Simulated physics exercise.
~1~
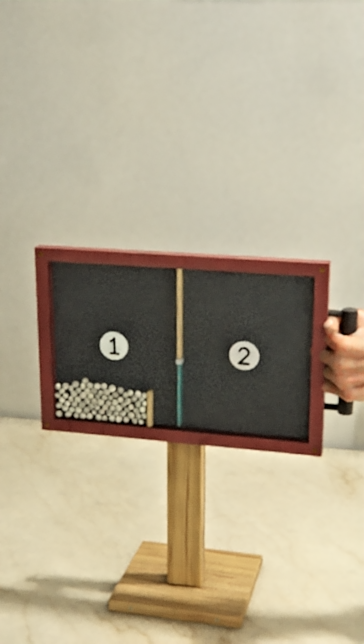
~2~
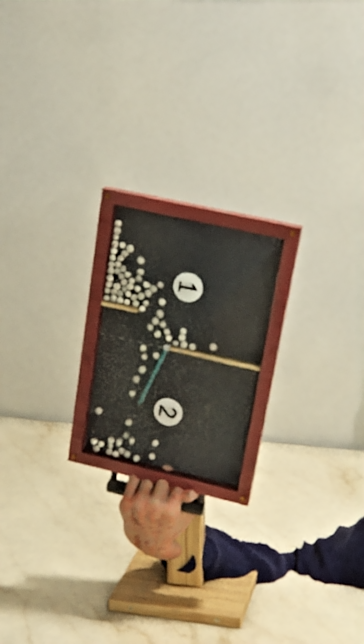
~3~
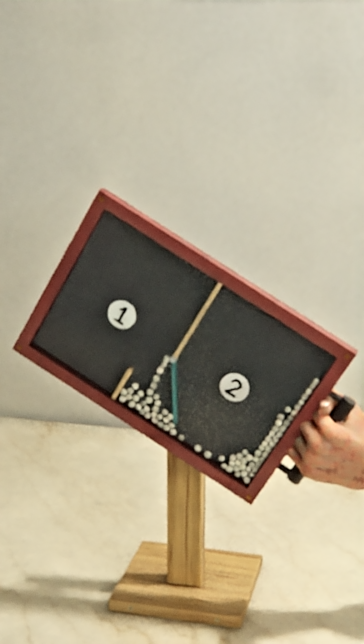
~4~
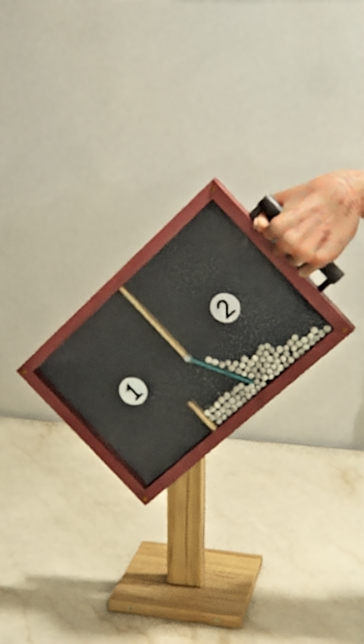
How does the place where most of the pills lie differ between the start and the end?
At the start the pills are gathered in the lower left corner of the box, in side one. At the end most of them lie toward the right of the tilted box, in side two, with a smaller group still in side one.
In this clip, a hand turns a red-framed box of small white pills steeply clockwise on a wooden stand, spilling many past a turquoise flap into side two, then swings it back anticlockwise beyond level, leaving it tilted with most pills in side two and some in side one.
